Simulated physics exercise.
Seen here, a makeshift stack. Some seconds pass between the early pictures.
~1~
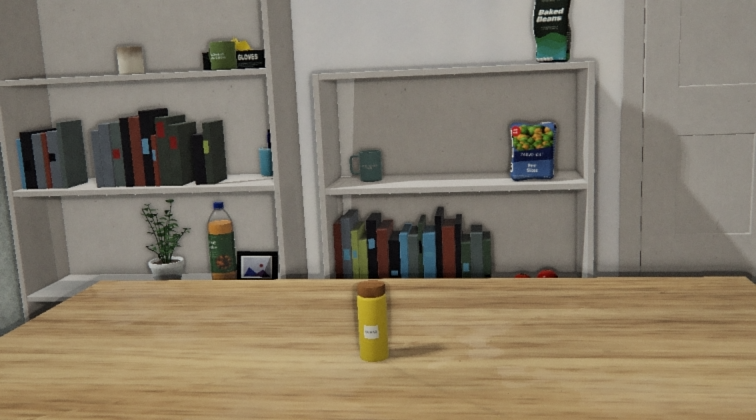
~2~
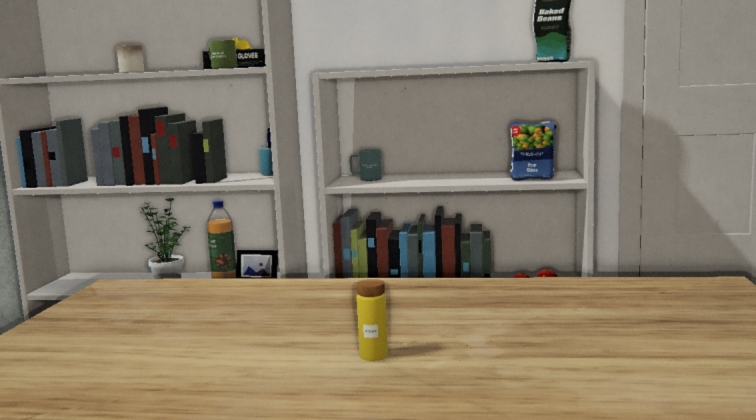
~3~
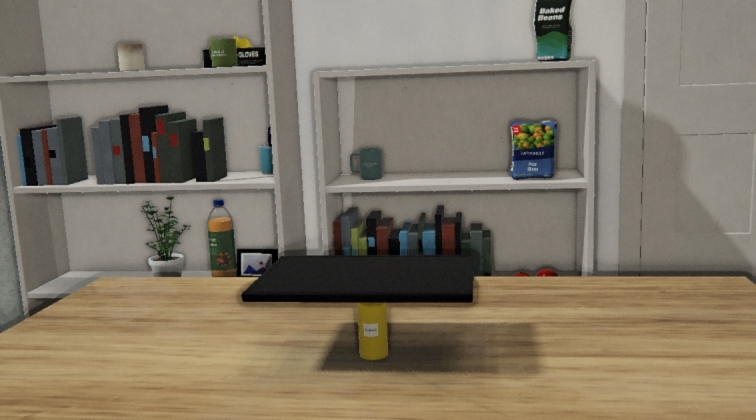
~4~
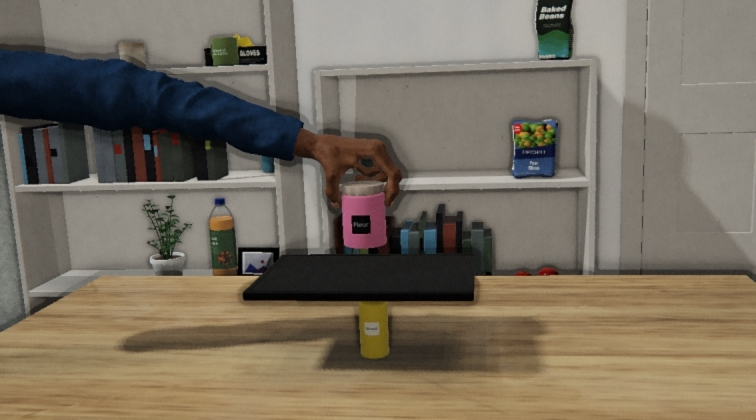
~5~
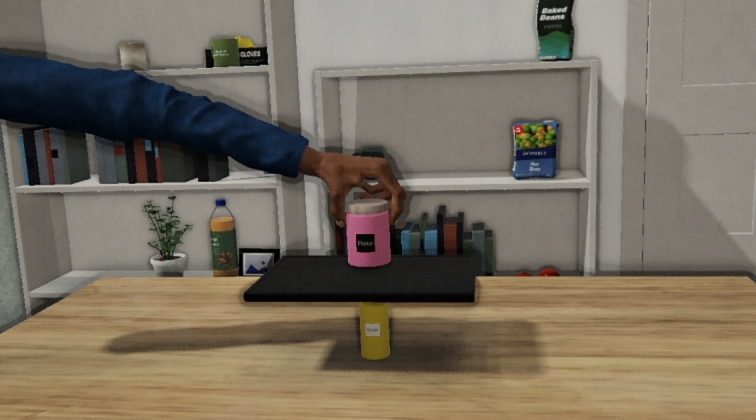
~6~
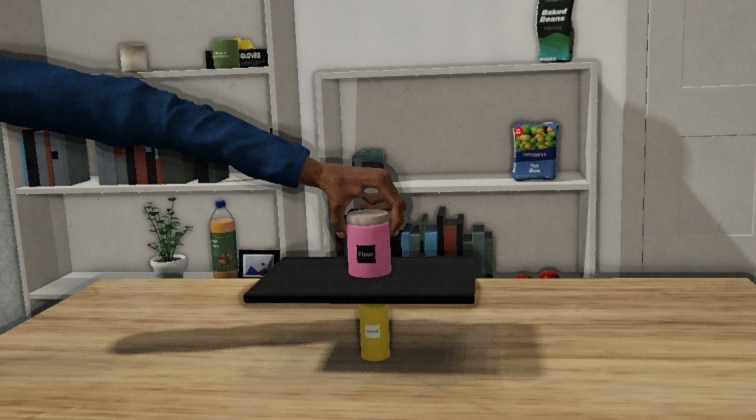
On a wooden table in front of bookshelves, a yellow shaker stood alone, then a black board appeared on top of it, and a hand from the left lowered a pink jar onto the board.
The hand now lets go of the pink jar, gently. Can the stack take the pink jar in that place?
In the end the stack holds.
Then, 0.70 s after the last picture, nothing has stirred.
Then, 1.70 s after the last picture, pink jar resting near (369, 243).
At rest, all 3 in place. Seen from the same camera at the end, pink jar near (369, 243). The stack stays up.
